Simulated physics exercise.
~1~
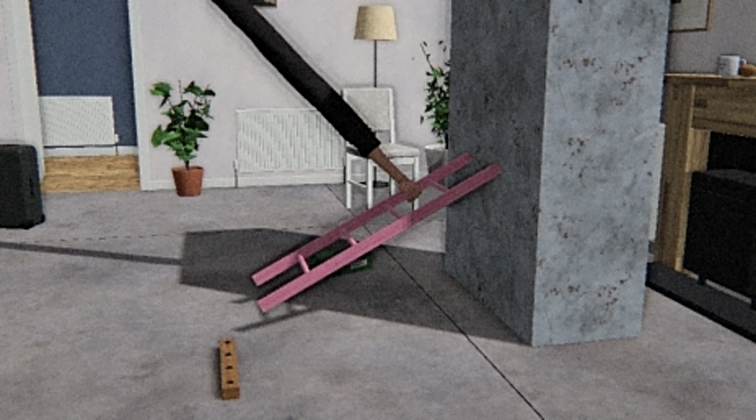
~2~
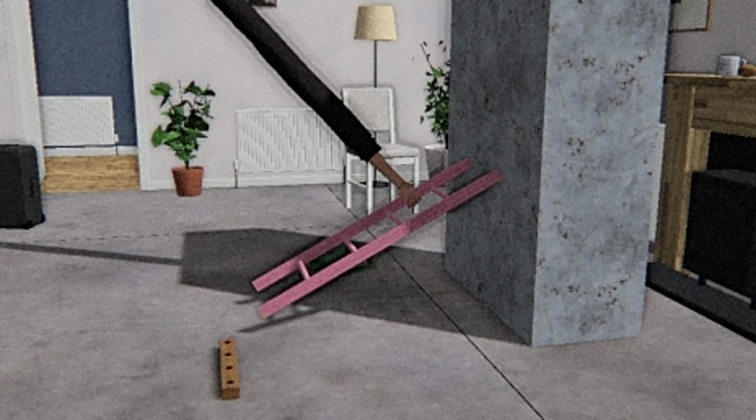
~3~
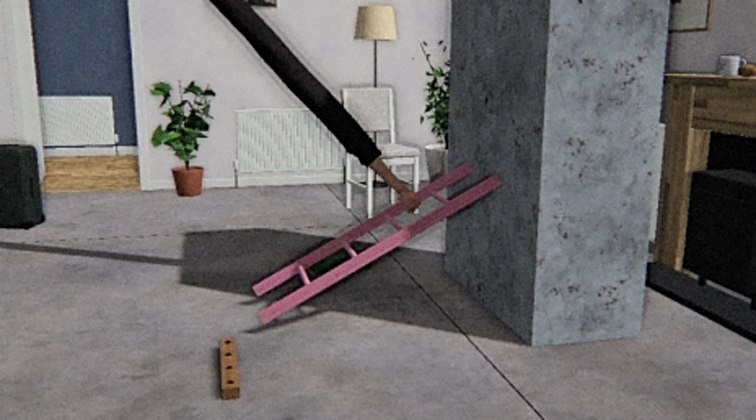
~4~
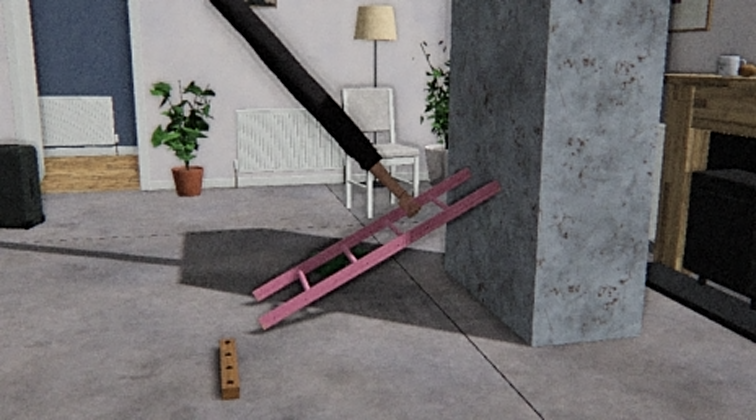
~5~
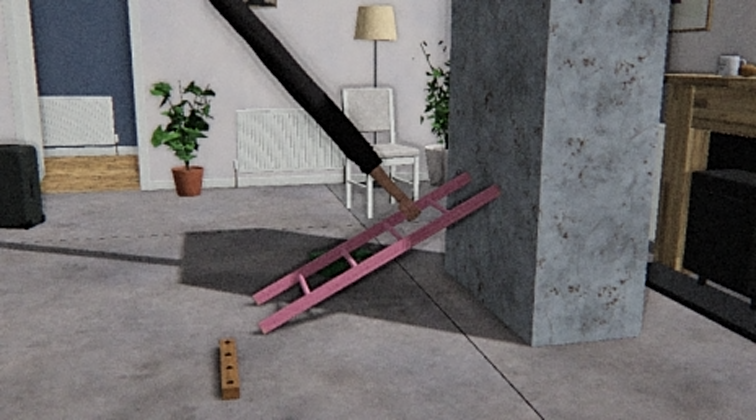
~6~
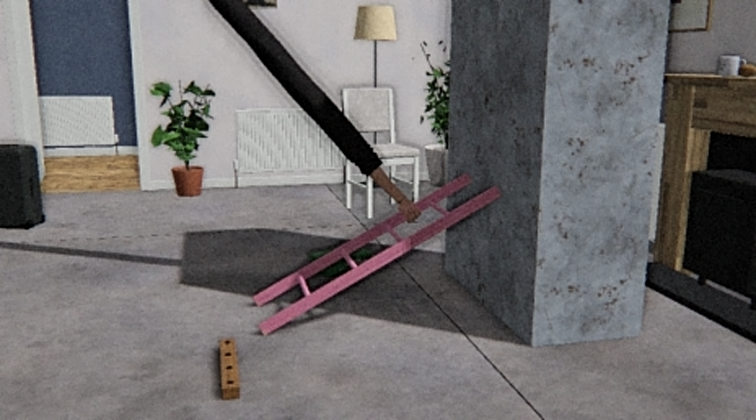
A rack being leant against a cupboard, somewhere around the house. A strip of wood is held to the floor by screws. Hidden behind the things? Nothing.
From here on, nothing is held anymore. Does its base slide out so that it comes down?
Yes, it slides down.
Then, 0.34 s later than the last frame, pink rack tilted by 21° near (360, 293).
When it is over, the pink rack slips down, near (358, 307); the rest as before.
